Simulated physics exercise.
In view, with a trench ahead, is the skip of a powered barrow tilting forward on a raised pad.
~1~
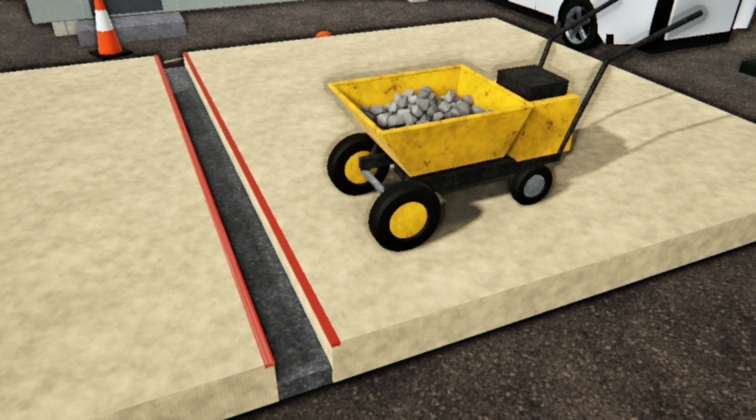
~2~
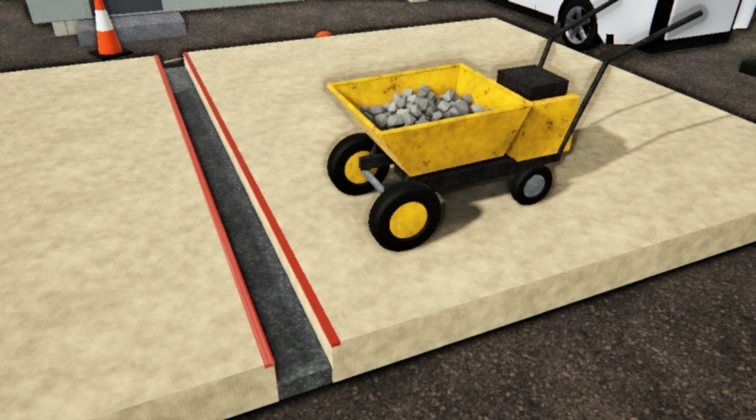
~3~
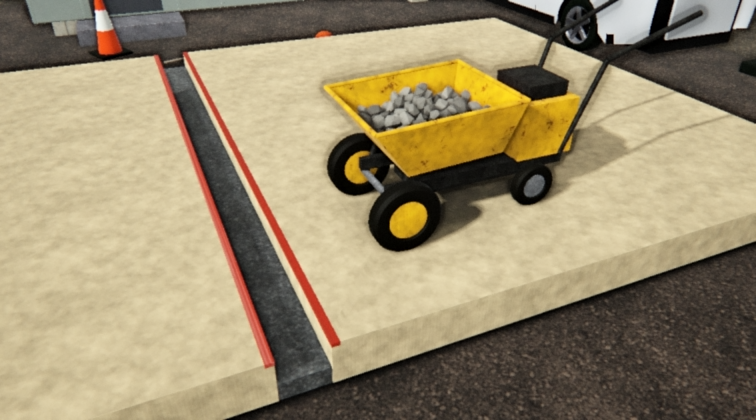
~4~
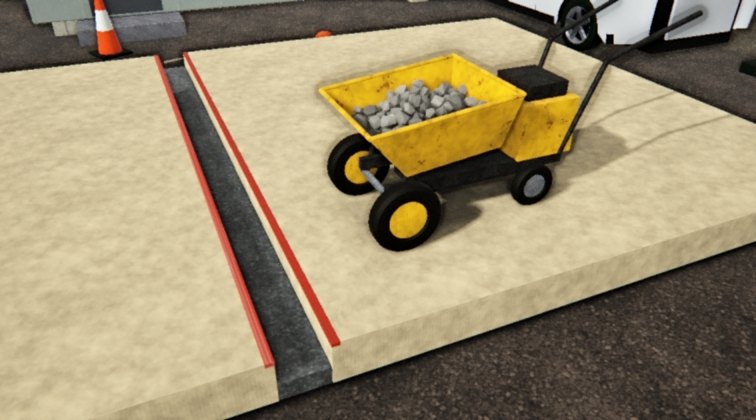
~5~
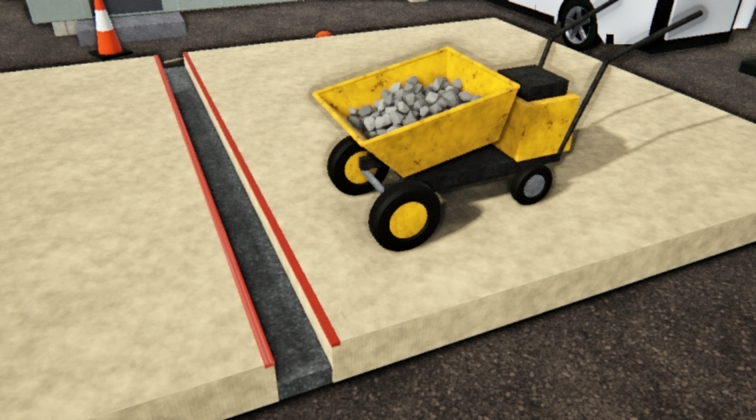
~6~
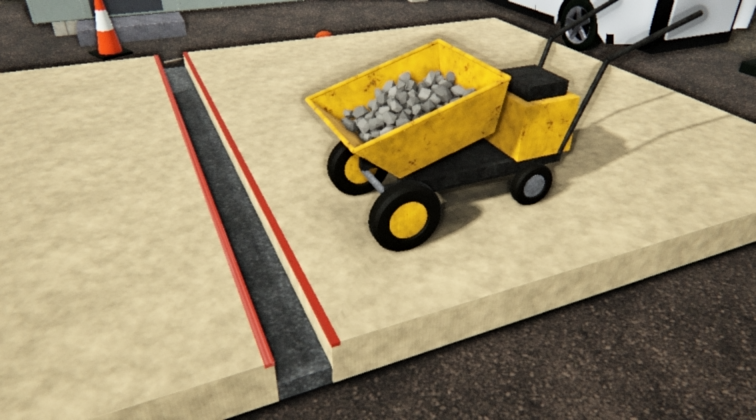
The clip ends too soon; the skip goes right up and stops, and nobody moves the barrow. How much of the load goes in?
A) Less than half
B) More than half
The answer is B.
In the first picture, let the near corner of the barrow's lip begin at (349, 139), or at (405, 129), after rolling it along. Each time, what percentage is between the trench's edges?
First spot: Roughly 60 percent; second spot: Roughly 60 percent.
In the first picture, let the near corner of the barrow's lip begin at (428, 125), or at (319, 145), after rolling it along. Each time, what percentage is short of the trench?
The first stop gives 40 per cent; the second gives 0 per cent.
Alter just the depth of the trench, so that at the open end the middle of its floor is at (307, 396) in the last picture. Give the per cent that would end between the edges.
Around 90 percent.
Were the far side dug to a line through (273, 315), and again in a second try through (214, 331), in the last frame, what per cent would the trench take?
Close to 50 per cent in the first, close to 90 per cent in the second.
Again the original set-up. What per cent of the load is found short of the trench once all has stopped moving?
I'd estimate about 10 per cent of the load.
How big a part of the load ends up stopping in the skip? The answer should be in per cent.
It ends up near 10 per cent.
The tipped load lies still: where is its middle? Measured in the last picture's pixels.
Somewhere close to (257, 250) in the last picture.
Just after the last frame, skip tipped steeply; every one in the skip.
A moment on, skip tipped right over; the larger part in the skip; just a few short of the trench; roughly a quarter in or heaped over the trench; just a few beyond it; just a few falling.
Further on, skip tipped right over; roughly a quarter in the skip; about a tenth short of the trench; roughly two thirds in or heaped over the trench; about a tenth beyond it.
When it is over, skip tipped right over; about a tenth in the skip; about a tenth short of the trench; roughly two thirds in or heaped over the trench; about a tenth beyond it.
